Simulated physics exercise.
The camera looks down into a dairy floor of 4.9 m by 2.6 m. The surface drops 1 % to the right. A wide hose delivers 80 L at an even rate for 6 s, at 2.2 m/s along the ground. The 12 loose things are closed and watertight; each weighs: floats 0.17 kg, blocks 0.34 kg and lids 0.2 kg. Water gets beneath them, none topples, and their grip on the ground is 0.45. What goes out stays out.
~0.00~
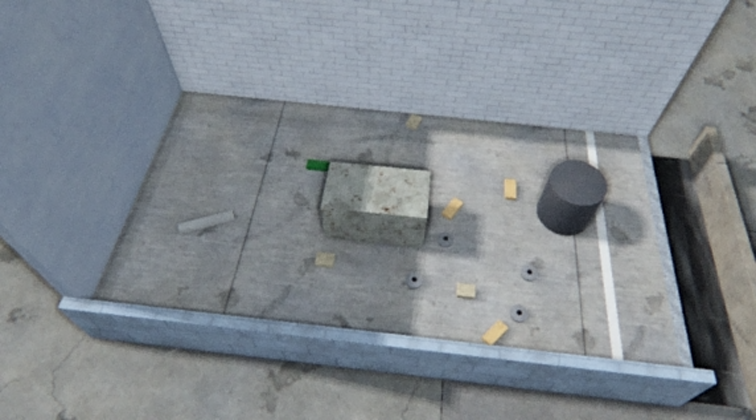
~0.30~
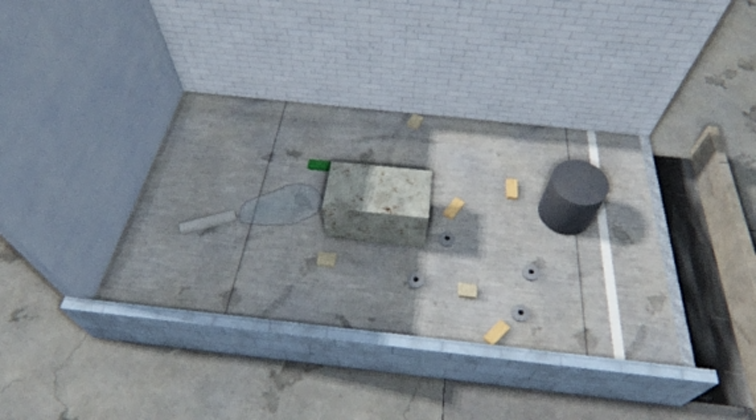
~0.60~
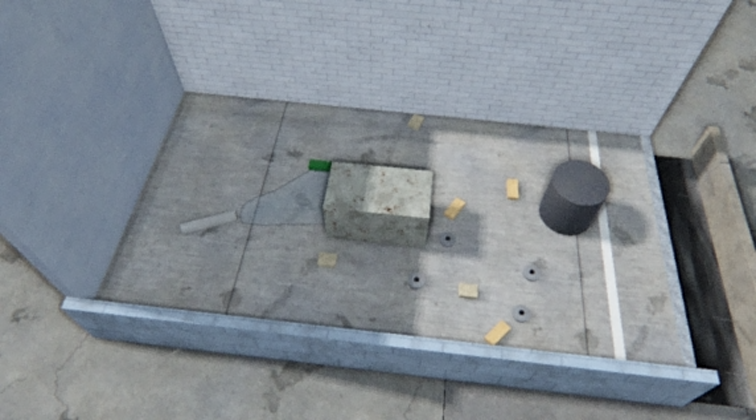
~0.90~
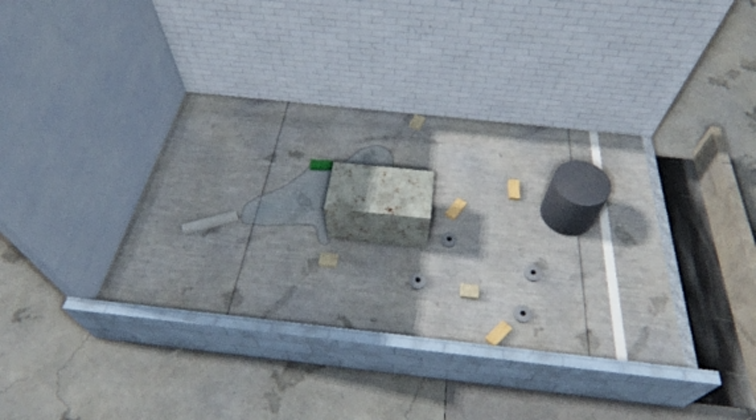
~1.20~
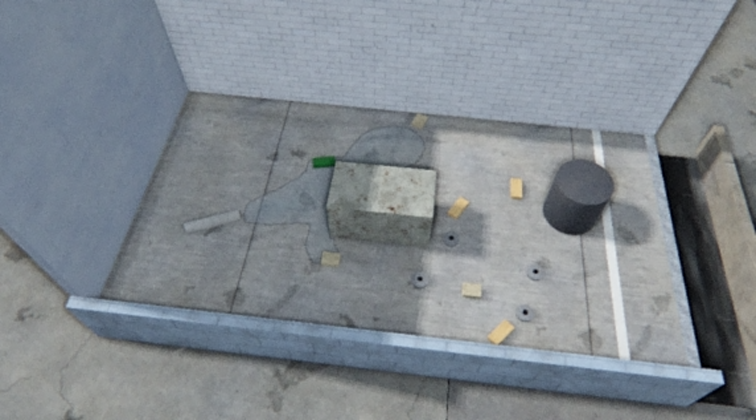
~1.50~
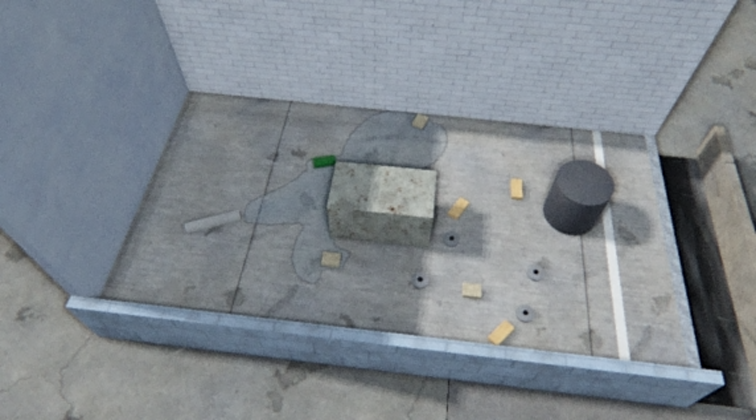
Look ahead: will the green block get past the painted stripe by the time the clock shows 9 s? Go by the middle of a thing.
The green block stays short.
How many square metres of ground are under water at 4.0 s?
Some 3.5 m2.
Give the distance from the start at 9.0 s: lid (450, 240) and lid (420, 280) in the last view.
In that order: 0 cm, 0 cm.
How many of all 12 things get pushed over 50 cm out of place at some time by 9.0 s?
1 of them.
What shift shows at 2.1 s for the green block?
About 5 cm.
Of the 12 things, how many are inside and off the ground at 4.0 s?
I count 0.
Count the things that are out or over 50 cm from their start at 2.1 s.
I count 0.
After 2.1 s the green block is near (324, 160), 0.0 m from its start, aground; 0 of 12 are over the mark; 1 afloat.
After 4.0 s the green block is near (324, 160), 0.0 m from its start, aground; 0 of 12 are over the mark; 0 afloat.
After 6.3 s the green block is near (324, 160), 0.1 m from its start, aground; 1 of 12 are over the mark; 0 afloat.
After 9.0 s the green block is near (324, 159), 0.1 m from its start, aground; 1 of 12 are over the mark; 0 afloat.
